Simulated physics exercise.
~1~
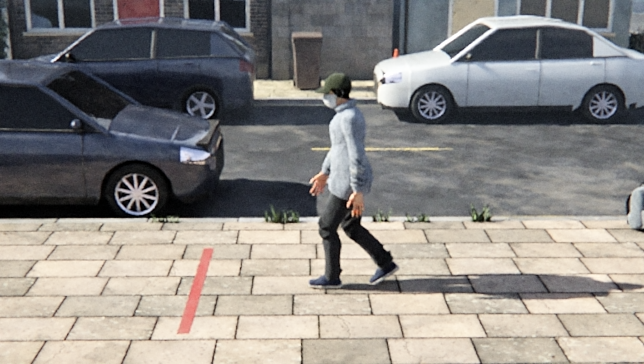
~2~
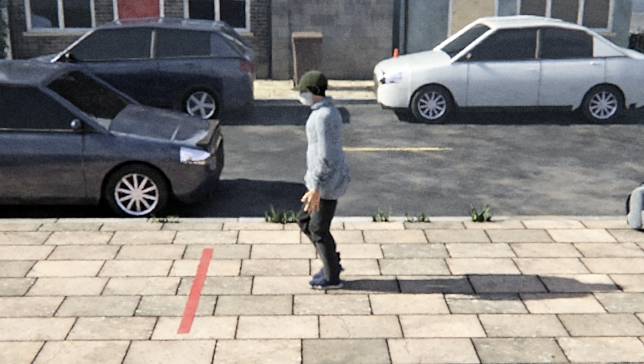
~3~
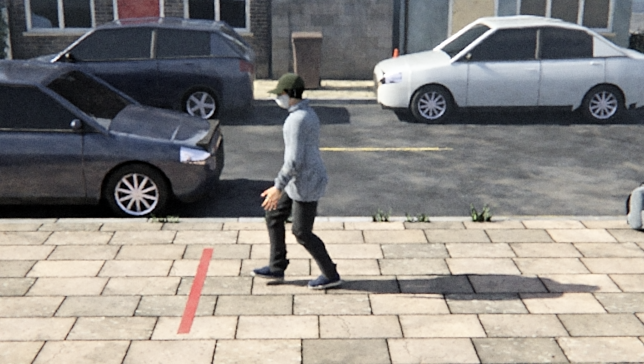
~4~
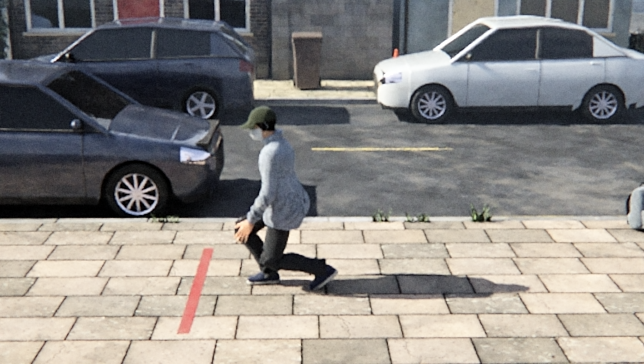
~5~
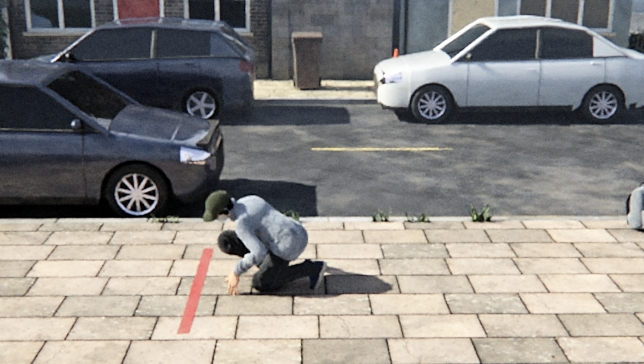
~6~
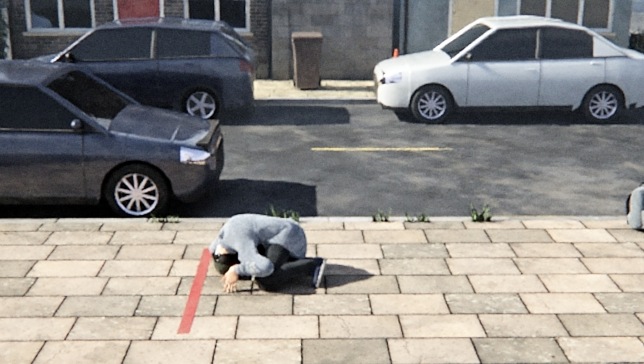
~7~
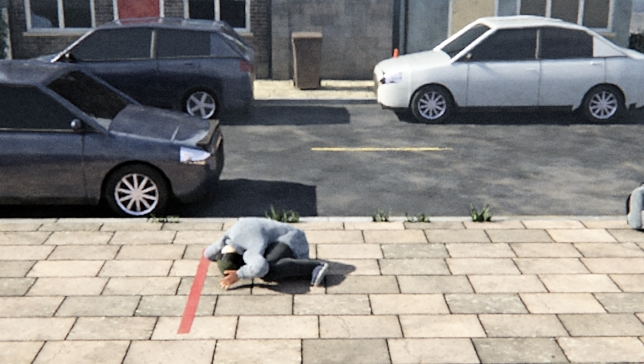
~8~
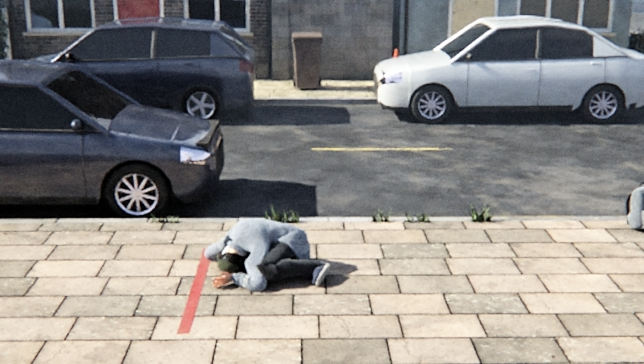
A masked person in a cap walks left, crouches and curls up beside red tape.
